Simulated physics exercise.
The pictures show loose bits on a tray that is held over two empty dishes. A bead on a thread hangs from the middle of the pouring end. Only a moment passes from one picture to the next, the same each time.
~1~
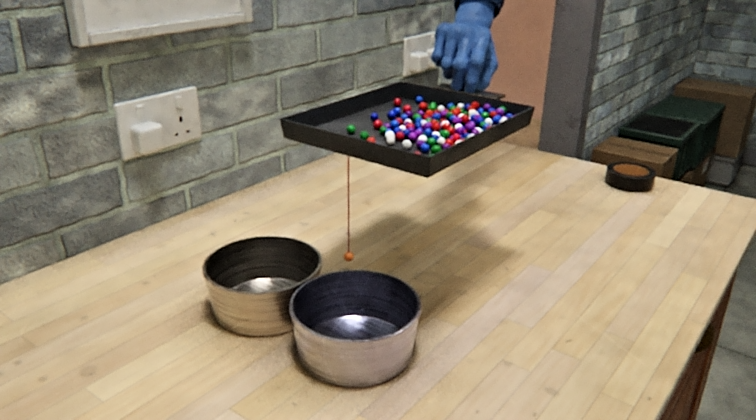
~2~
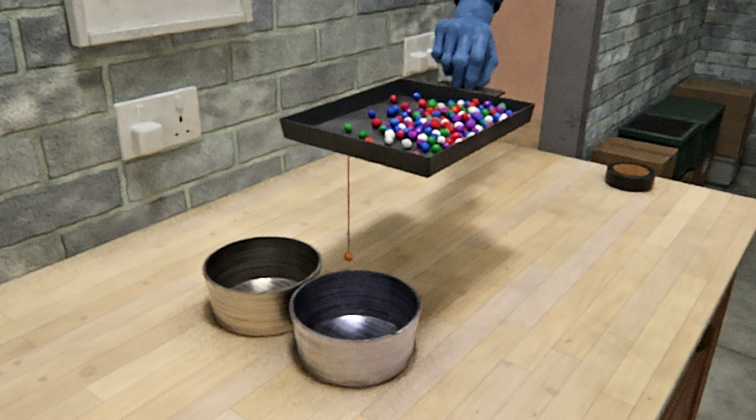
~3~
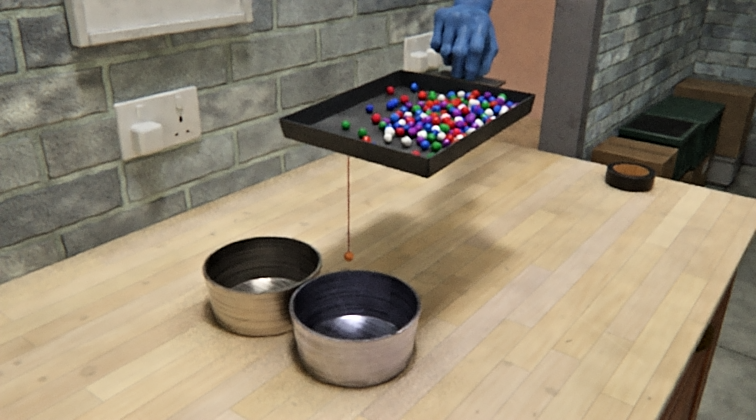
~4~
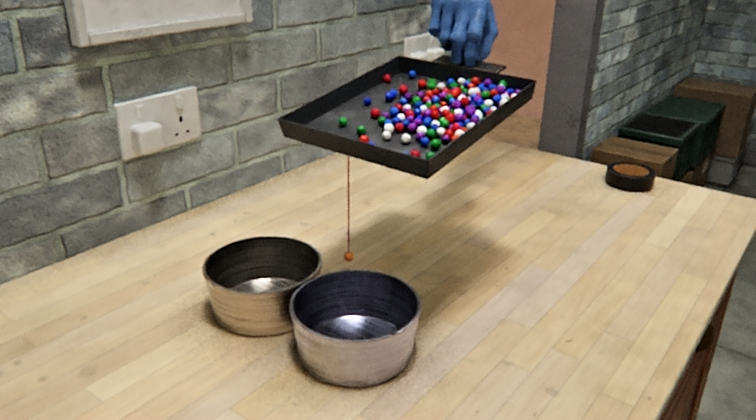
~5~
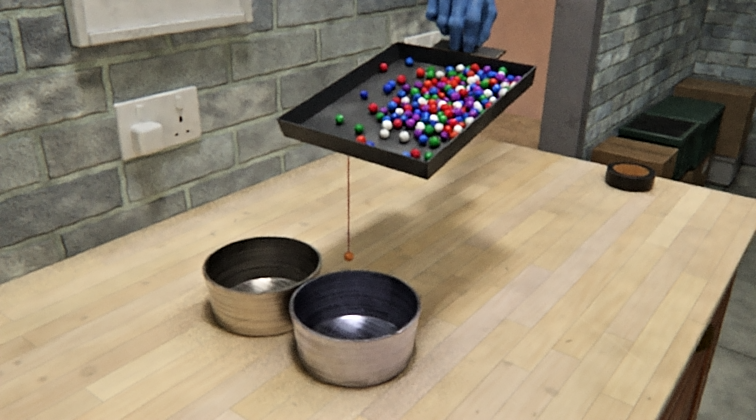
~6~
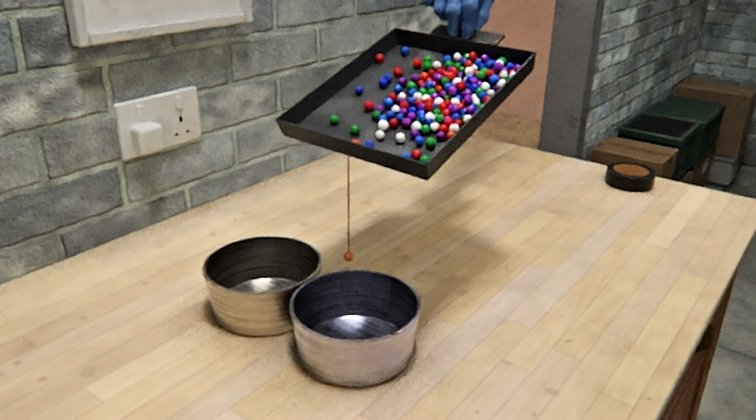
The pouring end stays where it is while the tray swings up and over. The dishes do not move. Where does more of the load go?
The right one ends fuller.
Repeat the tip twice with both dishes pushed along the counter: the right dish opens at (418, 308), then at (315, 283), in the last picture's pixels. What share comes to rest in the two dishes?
About 60 and 60 per cent.
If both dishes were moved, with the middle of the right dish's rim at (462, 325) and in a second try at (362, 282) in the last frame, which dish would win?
One: The left-hand dish. Two: The dish on the right.
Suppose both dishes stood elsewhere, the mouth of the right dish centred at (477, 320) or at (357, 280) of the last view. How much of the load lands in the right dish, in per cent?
Near 0 % and 30 %.
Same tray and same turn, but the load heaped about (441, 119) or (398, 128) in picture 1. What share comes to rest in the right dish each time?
About 70 and 70 per cent.
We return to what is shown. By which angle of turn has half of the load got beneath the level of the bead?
Roughly 105°.
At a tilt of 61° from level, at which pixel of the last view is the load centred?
Near (380, 134).
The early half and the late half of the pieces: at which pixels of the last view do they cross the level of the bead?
Around (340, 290) and then (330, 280).
Soon after the last picture, tray tipped steeply; nearly all on the tray; a stray few in the right dish; a small part in the air.
A little later, tray tipped right over; about half on the tray; about a quarter in the right dish; a small part in the left dish; a stray few outside both; about a third in the air.
Later still, tray tipped past a quarter turn; about two thirds in the right dish; about a quarter in the left dish; a small part outside both; a stray few in the air.
By the end, tray tipped past a quarter turn; about two thirds in the right dish; about a quarter in the left dish; a small part outside both.
